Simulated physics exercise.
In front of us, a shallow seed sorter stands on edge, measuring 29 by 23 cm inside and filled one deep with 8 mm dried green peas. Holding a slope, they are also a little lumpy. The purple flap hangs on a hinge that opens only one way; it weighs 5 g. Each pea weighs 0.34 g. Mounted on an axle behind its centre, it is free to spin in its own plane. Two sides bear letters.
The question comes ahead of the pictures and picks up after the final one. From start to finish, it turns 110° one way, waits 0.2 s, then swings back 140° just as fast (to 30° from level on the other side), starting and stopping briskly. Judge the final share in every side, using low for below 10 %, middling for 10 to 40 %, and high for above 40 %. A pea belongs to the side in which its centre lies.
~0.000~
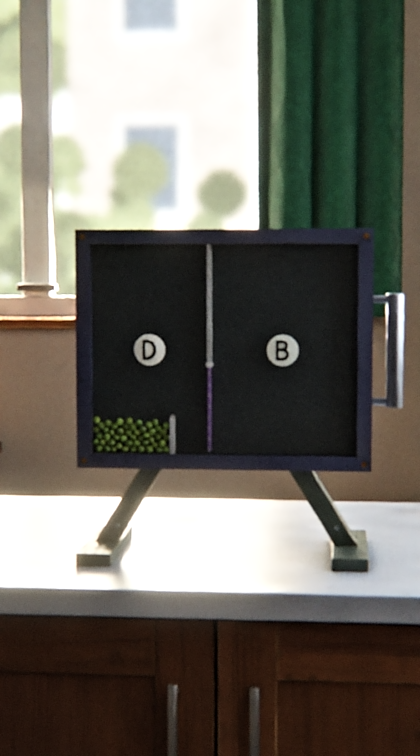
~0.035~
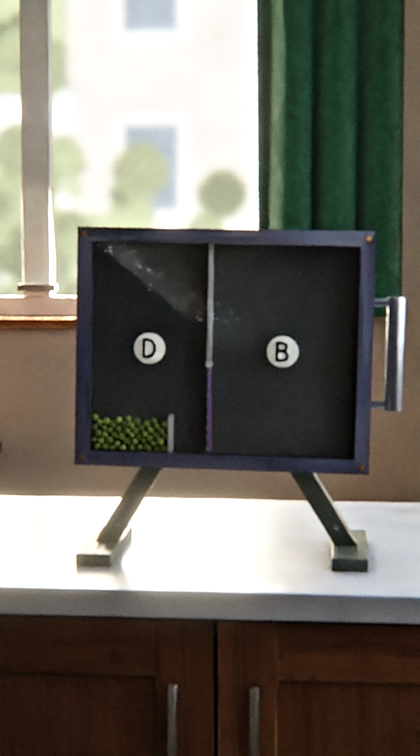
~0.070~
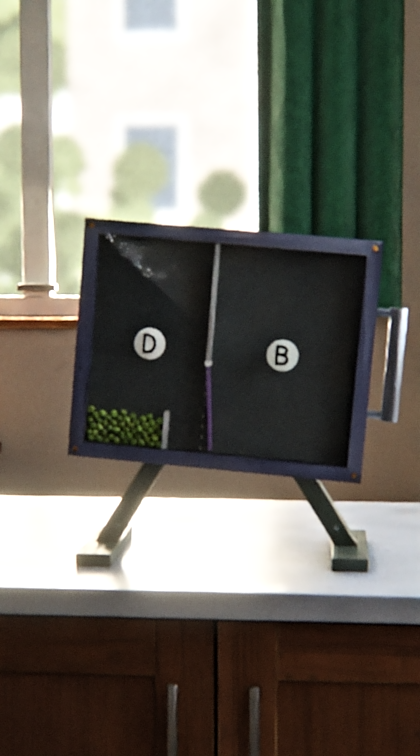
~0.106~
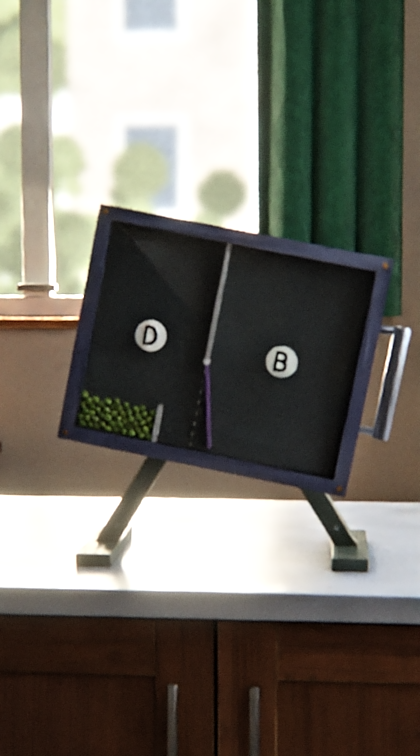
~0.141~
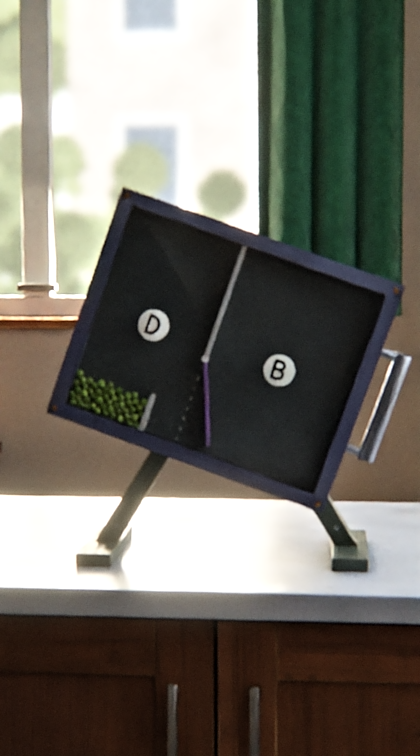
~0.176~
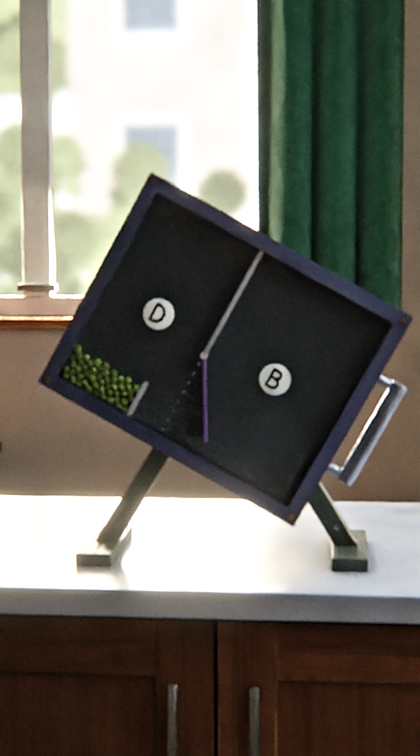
My call: B middling; D high.
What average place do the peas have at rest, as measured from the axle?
About 1 cm left and 12 cm below.
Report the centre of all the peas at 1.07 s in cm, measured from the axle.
Roughly 2 cm to the right and 1 cm up.
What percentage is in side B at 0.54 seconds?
It comes to roughly 0 %.
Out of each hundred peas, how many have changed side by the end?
I'd guess roughly 20 percent, give or take.
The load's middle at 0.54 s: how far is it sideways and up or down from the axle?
2 cm left, 8 cm above.
After 0.54 s, it stands 110° clockwise; the peas' middle is 2 cm left of and 8 cm above the centre; D 100 %; purple flap open 85°.
After 1.07 s, it stands 39° clockwise; the peas' middle is 2 cm right of and 1 cm above the centre; B 20 %, D 80 %; purple flap open 57°.
After 1.39 s, it stands 30° anticlockwise; the peas' middle is 1 cm right of and 11 cm below the centre; B 20 %, D 80 %; purple flap open 3°.
Settled by 2.2 s, it stands 30° anticlockwise; B 20 %, D 80 %; purple flap shut.
